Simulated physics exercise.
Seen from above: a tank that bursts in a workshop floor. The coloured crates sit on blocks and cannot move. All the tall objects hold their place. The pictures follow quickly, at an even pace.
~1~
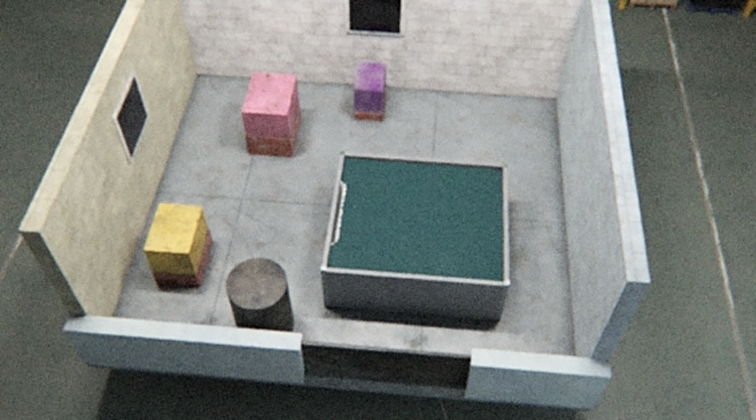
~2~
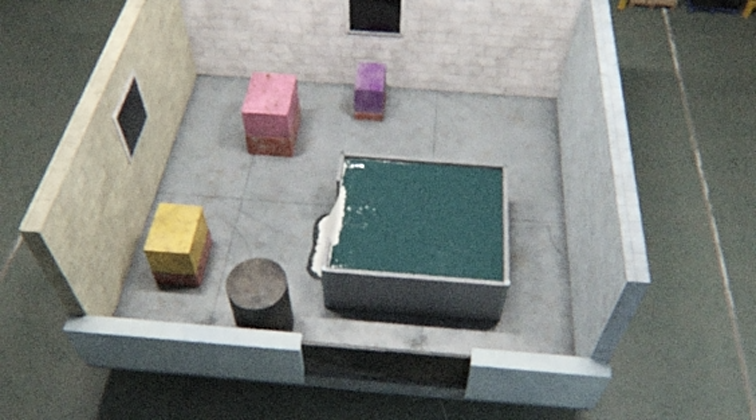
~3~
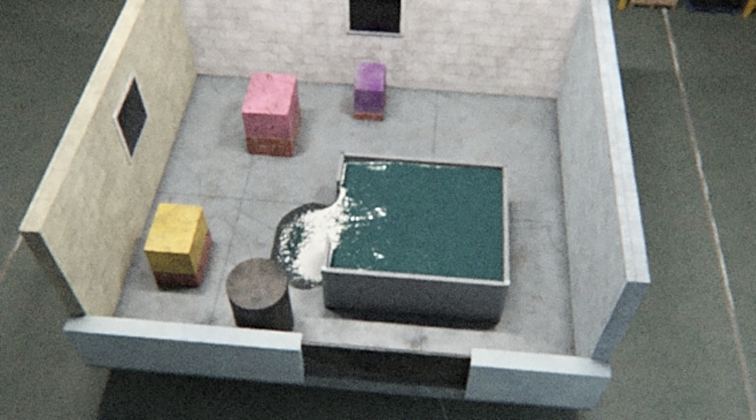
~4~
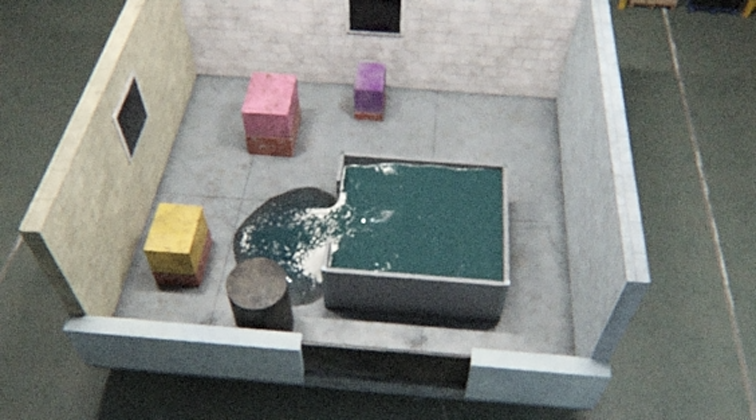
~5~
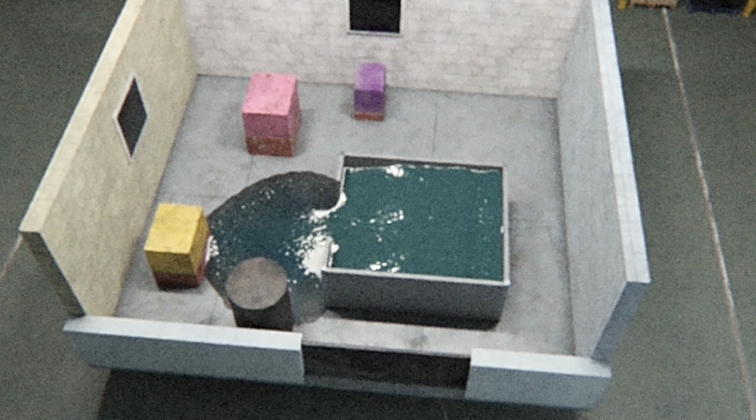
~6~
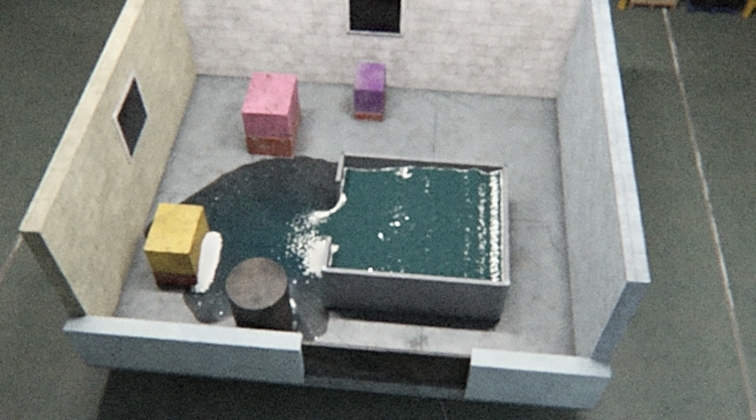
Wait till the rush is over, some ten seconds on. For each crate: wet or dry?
The pink crate stays dry; the purple crate gets wet; the yellow crate gets wet.
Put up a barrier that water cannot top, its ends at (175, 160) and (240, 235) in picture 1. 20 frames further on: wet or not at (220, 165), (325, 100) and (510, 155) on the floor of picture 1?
In that order: Covered, covered, dry.
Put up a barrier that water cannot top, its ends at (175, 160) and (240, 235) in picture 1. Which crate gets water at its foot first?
First comes the yellow crate.
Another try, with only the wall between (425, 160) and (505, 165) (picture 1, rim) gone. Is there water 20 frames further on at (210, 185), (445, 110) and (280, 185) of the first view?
As listed: Clear, covered, flooded.
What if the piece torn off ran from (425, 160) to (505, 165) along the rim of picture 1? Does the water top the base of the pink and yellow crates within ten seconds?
In short: Pink stays dry; yellow stays dry.
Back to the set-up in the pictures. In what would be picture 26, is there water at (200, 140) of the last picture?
At that place: Awash.
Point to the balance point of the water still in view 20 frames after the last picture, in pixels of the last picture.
Roughly at (306, 227).
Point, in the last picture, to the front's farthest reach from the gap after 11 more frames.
Roughly at (196, 79).
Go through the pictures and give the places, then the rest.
The first picture shows still water in the water tank at (419, 218).
In the second picture, water pours out at (337, 233) and has run to (319, 275).
In the third picture, water pours out at (337, 235) and has run to a hidden place.
In the fourth picture, water pours out at (337, 236) and has run to (238, 242).
In the fifth picture, water pours out at (337, 235) and has run to a hidden place.
In the sixth picture, water pours out at (337, 235) and has run to (151, 232).
A moment on, water covers 35 % of the floor; the pink crate water round its plinth, the purple crate not reached, the yellow crate water round its plinth.
Next, water covers 40 % of the floor; the pink crate water round its plinth, the purple crate water round its plinth, the yellow crate water round its plinth.
Then, water covers 55 % of the floor; the pink crate water round its plinth, the purple crate water round its plinth, the yellow crate water round its plinth.
Later, water covers 95 % of the floor; the pink crate water round its plinth, the purple crate water round its plinth, the yellow crate water round its plinth.
In the end, water covers 100 % of the floor; the pink crate stayed above the water, the purple crate was topped, the yellow crate was topped.
